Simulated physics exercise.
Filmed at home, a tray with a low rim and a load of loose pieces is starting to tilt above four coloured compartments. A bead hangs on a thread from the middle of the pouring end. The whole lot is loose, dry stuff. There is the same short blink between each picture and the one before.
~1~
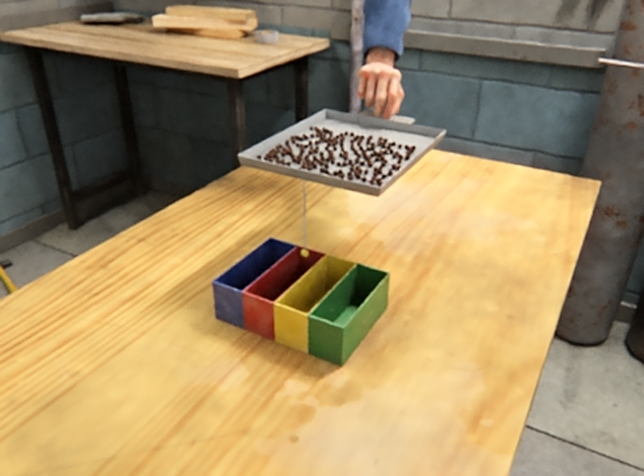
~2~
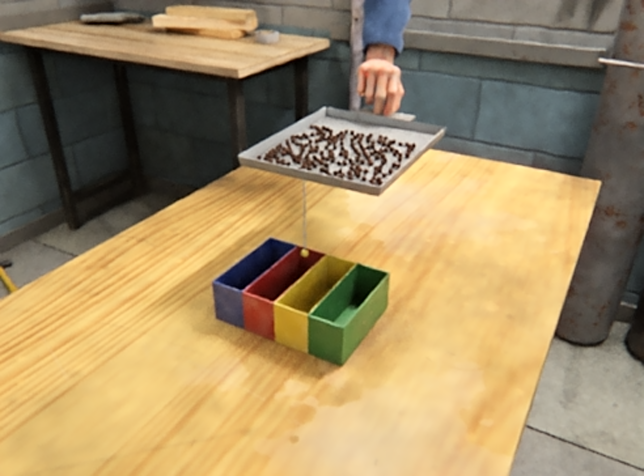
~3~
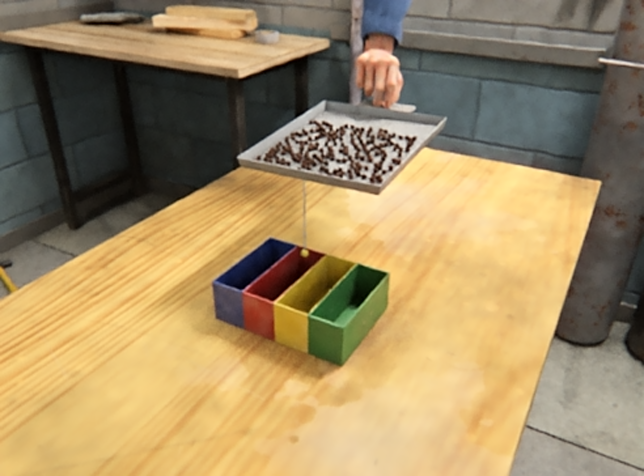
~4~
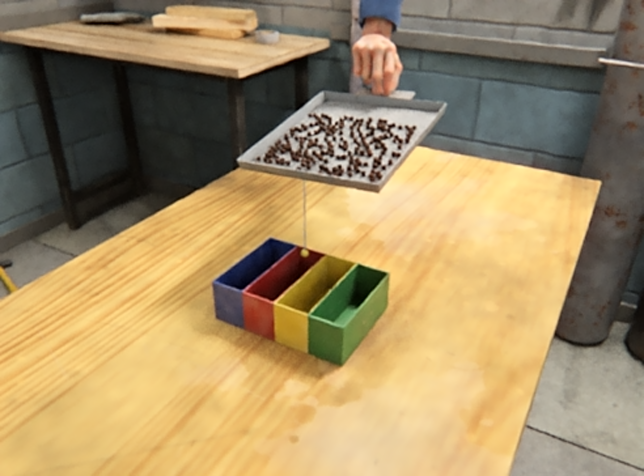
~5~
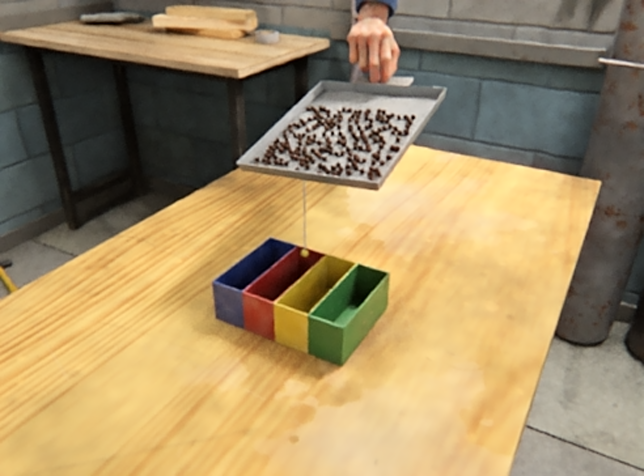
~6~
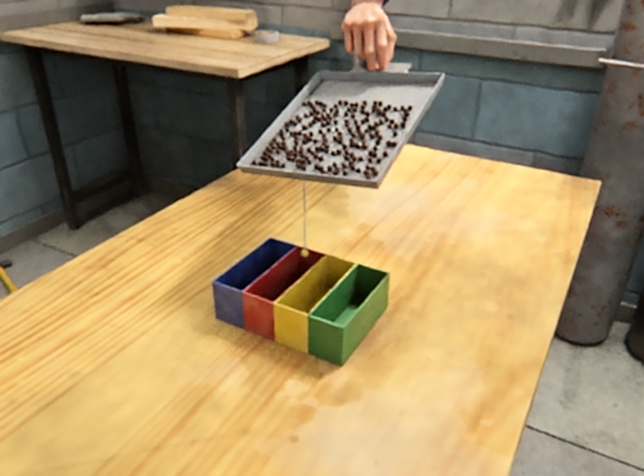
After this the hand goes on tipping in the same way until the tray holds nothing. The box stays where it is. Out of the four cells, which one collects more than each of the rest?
The blue cell collects the most.
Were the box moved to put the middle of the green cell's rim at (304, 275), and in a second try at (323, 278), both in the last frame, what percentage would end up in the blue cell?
About 10 per cent first, then about 40 per cent.
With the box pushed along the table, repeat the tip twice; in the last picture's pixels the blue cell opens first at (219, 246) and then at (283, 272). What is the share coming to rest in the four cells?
Around 100 per cent for the first position, around 20 per cent for the second.
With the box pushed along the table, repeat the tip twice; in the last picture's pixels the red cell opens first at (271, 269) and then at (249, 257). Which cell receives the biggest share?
One: The blue one. Two: The red one.
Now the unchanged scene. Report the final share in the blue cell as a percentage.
That share is close to 40 %.
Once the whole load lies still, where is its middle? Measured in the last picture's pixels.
Somewhere close to (247, 295) in the last picture.
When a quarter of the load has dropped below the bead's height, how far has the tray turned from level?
Angle: Close to 110°.
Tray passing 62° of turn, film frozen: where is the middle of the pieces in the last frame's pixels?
In the last view, the load is centred near (280, 164).
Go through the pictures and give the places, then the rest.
In the first frame, corners of the pouring end (241, 155) and (379, 186), level; middle of the load (331, 154), allspice berries; bead on its thread (305, 253); blue cell (229, 302); red cell (259, 313); yellow cell (291, 325); green cell (326, 337).
In the second frame, corners of the pouring end (241, 155) and (379, 186), level; middle of the load (331, 153).
In the third frame, corners of the pouring end (240, 157) and (378, 184), tipped barely, lowest at the left corner; middle of the load (331, 151).
In the fourth frame, corners of the pouring end (240, 159) and (378, 183), tipped a little, lowest at the left corner; middle of the load (331, 146).
In the fifth frame, corners of the pouring end (240, 162) and (377, 181), tipped clearly, lowest at the left corner; middle of the load (329, 142).
In the sixth frame, corners of the pouring end (239, 164) and (375, 179), tipped clearly, lowest at the left corner; middle of the load (325, 140), roughly two thirds on the move; blue cell (229, 302); red cell (259, 313); yellow cell (291, 325); green cell (326, 337).
Just after the last frame, tray tipped steeply; almost all on the tray; just a few in the blue cell; just a few in the yellow cell; about a tenth falling or outside the box.
A moment on, tray tipped right over; the larger part on the tray; about a tenth in the blue cell; just a few in the red cell; just a few in the yellow cell; about a tenth falling or outside the box.
Further on, tray tipped past a quarter turn; roughly a third in the blue cell; about a tenth in the red cell; about a tenth in the yellow cell; roughly half falling or outside the box.
When it is over, tray tipped past a quarter turn; roughly a third in the blue cell; about a tenth in the red cell; about a tenth in the yellow cell; not one in the green cell; roughly half outside the box.
